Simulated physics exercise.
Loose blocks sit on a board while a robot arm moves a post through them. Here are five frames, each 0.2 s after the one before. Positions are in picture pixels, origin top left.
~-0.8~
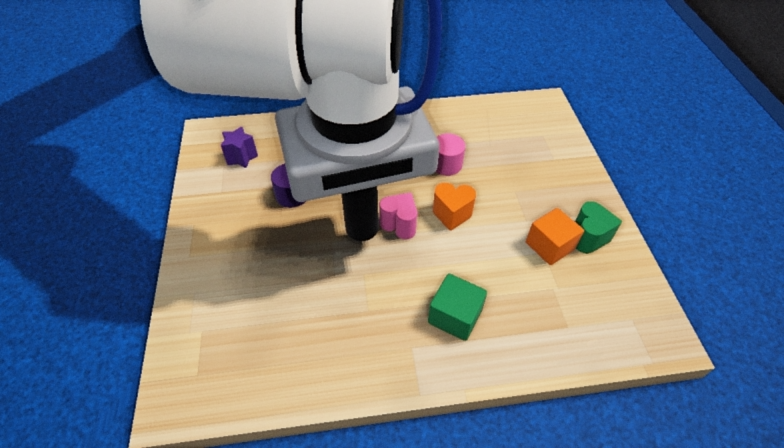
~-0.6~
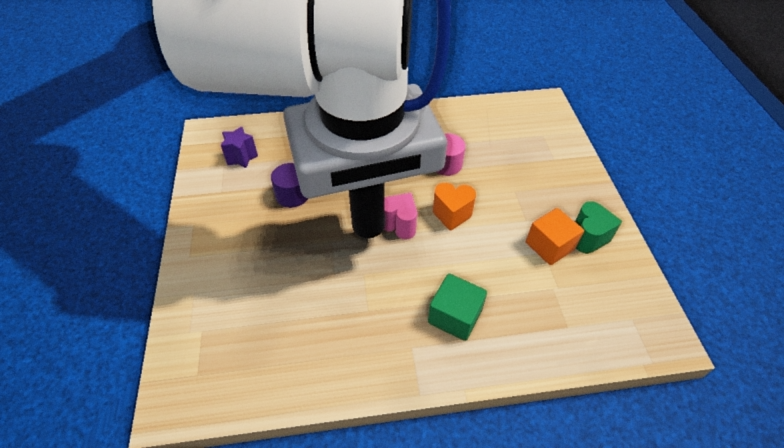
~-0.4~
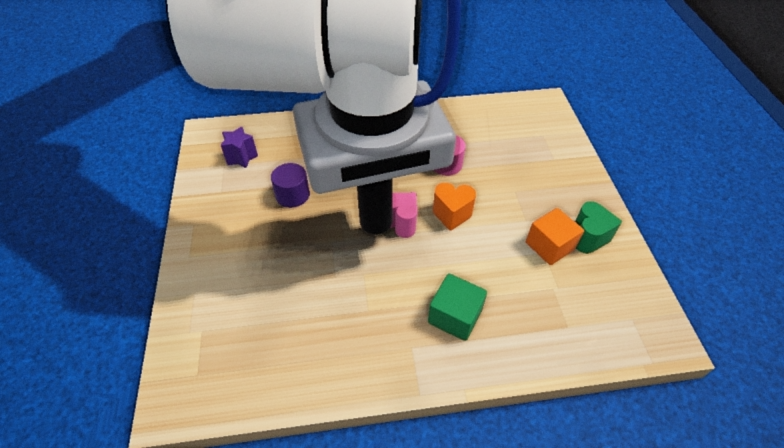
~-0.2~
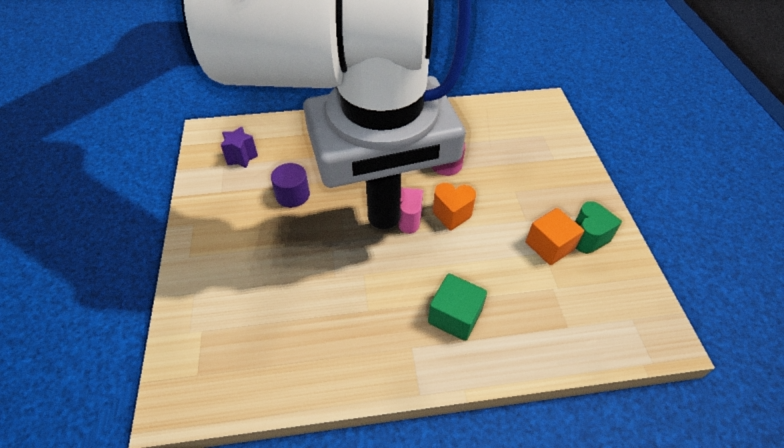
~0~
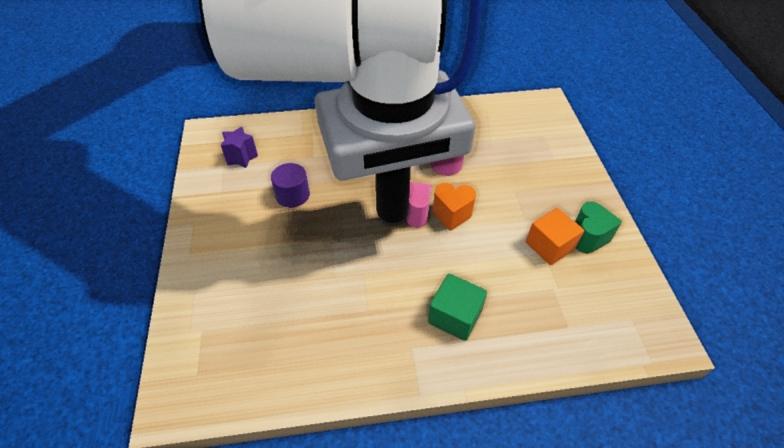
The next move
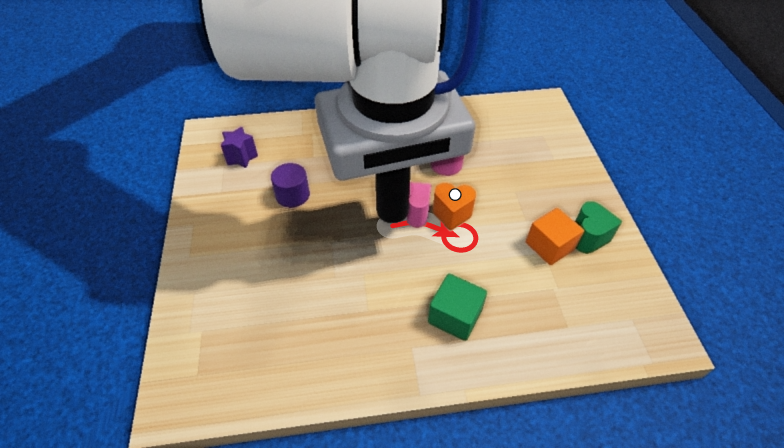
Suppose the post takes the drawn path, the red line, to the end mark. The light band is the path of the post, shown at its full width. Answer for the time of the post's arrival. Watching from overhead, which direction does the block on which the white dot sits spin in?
The answer is clockwise.
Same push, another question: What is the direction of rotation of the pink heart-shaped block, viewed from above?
Rotates counter-clockwise.
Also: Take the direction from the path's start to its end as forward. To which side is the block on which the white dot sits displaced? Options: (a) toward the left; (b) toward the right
a.
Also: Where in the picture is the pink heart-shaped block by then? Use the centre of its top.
The middle of the upper face of the pink heart-shaped block will lie at about (435, 184) in the picture.
The drawn path runs from (393, 226) by way of (415, 222) and (438, 229) to (460, 237); the dot is on the orange heart-shaped block.
Halfway along, post (429, 211); pink heart-shaped block (434, 184), turned 40° anticlockwise; orange heart-shaped block (469, 188), turned 40° clockwise.
At the end, post (462, 224); pink heart-shaped block (435, 184), turned 40° anticlockwise; orange heart-shaped block (470, 188), turned 40° clockwise; green square block not moved.
